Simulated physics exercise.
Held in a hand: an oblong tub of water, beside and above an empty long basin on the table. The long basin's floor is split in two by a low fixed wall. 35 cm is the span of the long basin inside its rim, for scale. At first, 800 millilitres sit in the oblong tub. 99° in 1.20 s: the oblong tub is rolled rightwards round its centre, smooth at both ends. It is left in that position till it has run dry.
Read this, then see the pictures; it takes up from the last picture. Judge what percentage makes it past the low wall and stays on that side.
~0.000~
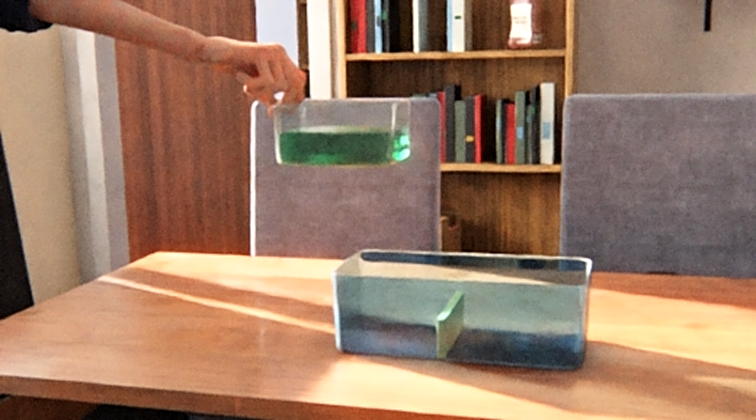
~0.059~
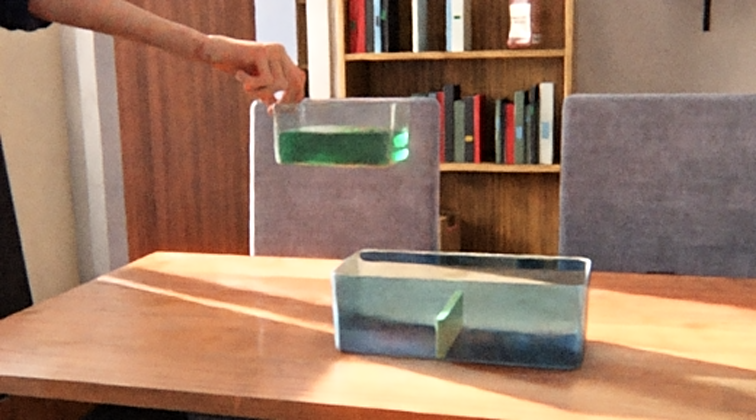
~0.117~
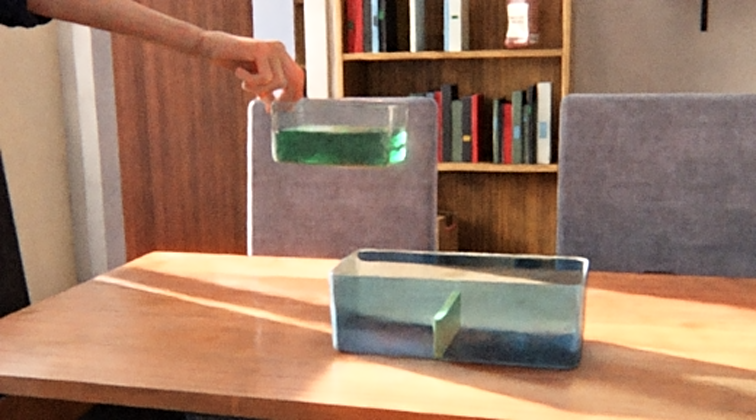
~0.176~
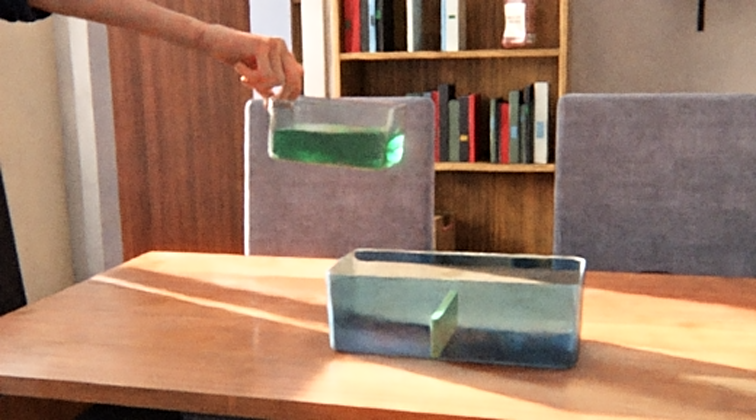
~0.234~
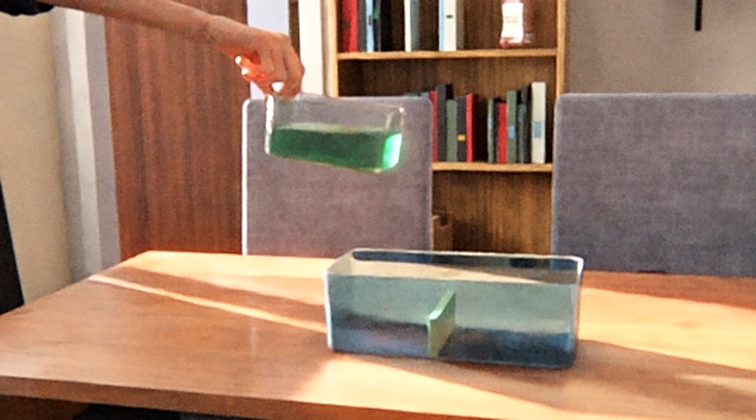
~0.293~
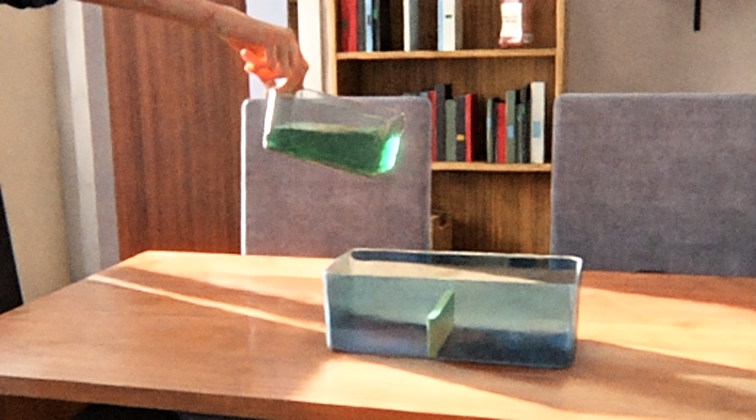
Some 44 per cent makes it over and stays.
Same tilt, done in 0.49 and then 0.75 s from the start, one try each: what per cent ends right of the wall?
About 20 %, then about 35 %.
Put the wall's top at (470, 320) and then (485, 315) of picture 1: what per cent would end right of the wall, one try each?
25 % and 5 %.
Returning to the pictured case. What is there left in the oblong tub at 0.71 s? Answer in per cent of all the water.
About 58 percent.
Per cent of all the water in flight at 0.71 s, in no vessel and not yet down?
Close to 36 per cent, I'd say.
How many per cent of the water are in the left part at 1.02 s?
About 24 per cent.
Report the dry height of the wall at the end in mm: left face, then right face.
36 mm left, 42 mm right.
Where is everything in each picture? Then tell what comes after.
In the first frame, it leans 0°; its right rim is at (402, 104); the water meets the walls at (290, 130) and (401, 131); the long basin's rim runs from (346, 263) to (589, 274); the wall's top is at (451, 305).
In the second frame, it leans 1°; its right rim is at (402, 105); the water meets the walls at (289, 130) and (401, 131).
In the third frame, it leans 2°; its right rim is at (400, 106); the water meets the walls at (287, 129) and (398, 131).
In the fourth frame, it leans 5°; its right rim is at (398, 109); the water meets the walls at (284, 128) and (396, 131).
In the fifth frame, it leans 9°; its right rim is at (398, 113); the water meets the walls at (281, 127) and (394, 132).
In the sixth frame, it leans 14°; its right rim is at (398, 119); the water meets the walls at (280, 127) and (394, 132).
After 0.71 s the tilt is 64° and 59 per cent is still to pour, 4 is left of the wall and 2 right of it.
After 1.02 s the tilt is 94° and 17 per cent is still to pour, 25 is left of the wall and 43 right of it.
After 1.35 s the tilt is 99° and 2 per cent is still to pour, 49 is left of the wall and 44 right of it.
After 1.70 s the tilt is 99° and 0 per cent is still to pour, 55 is left of the wall and 44 right of it.
In the end 55 per cent lies left of the wall, 44 right of it and 1 outside.
